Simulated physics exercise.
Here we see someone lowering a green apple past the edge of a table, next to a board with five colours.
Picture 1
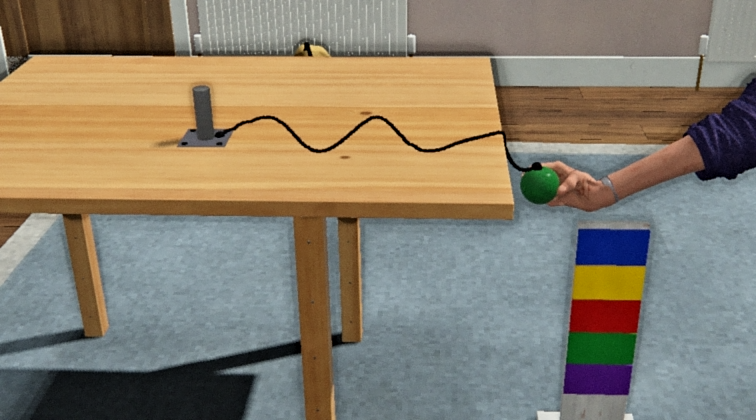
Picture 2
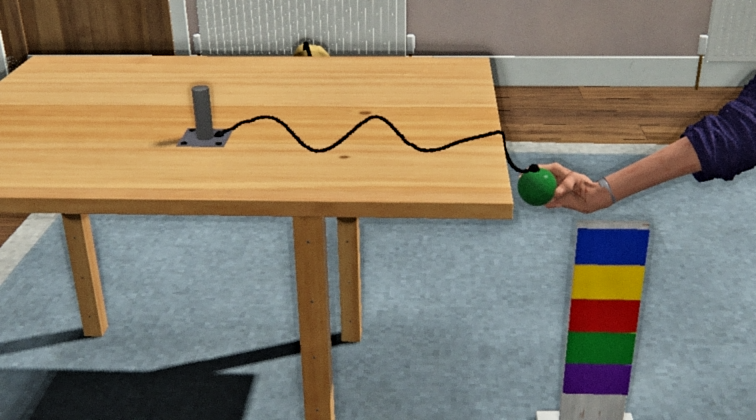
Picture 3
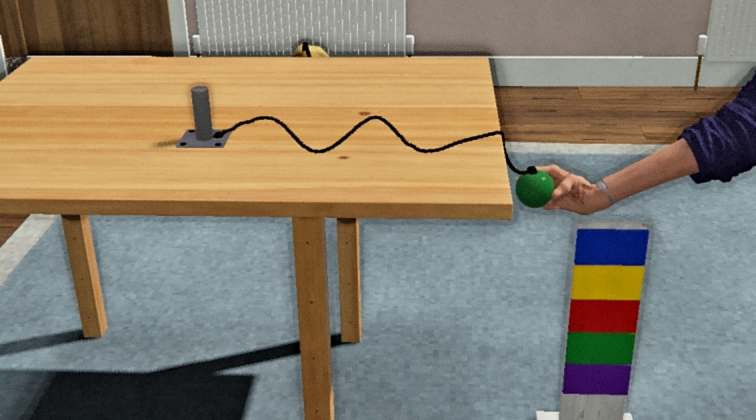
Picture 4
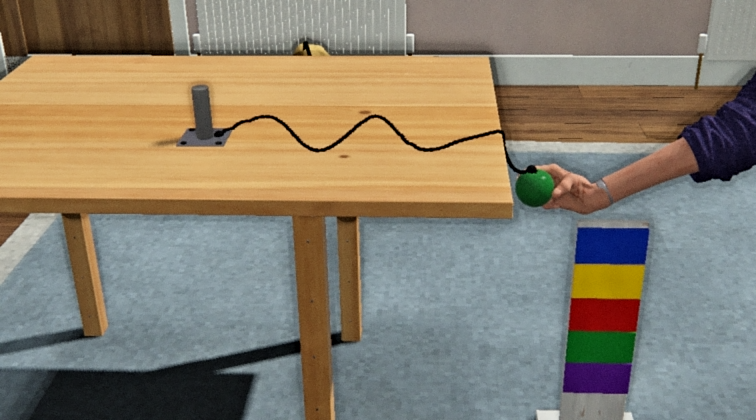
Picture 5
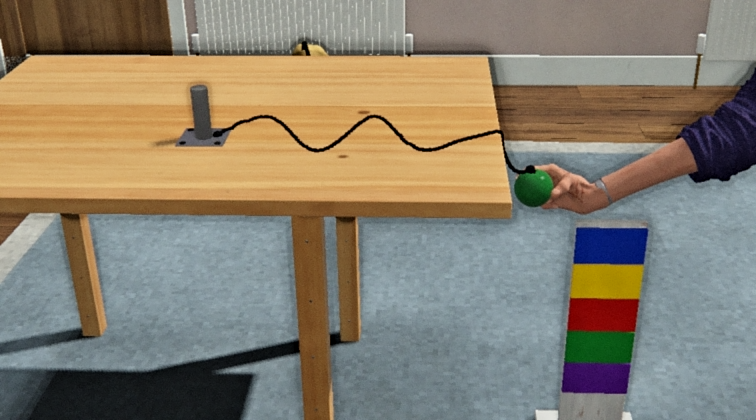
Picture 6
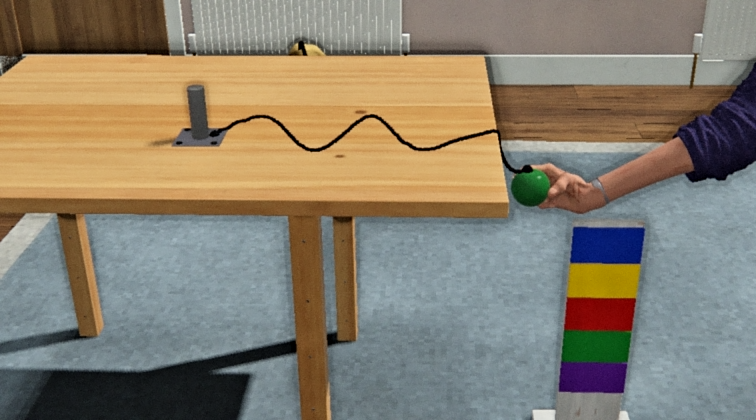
A hand holding a green ball on a black cord beside a wooden table, barely moving, near a colour-banded board.
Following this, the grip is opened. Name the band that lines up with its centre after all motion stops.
Purple.
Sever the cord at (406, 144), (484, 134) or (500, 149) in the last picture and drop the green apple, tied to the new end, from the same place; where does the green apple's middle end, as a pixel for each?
The pixels are (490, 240) for the first, (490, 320) for the second and (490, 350) for the third.
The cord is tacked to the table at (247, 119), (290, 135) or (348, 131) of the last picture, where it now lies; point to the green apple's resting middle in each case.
Approximately (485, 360), (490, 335) and (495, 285) respectively.
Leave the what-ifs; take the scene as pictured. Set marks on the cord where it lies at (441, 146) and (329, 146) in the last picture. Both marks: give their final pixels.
First one: (487, 260); second one: (418, 134).
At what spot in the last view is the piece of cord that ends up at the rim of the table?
Roughly (364, 118).
A little later, apple near (513, 370); level with purple.
Next, apple near (461, 379); level with purple.
Later still, apple near (501, 374); level with purple.
When it is over, apple near (480, 378); level with purple. The purple one.
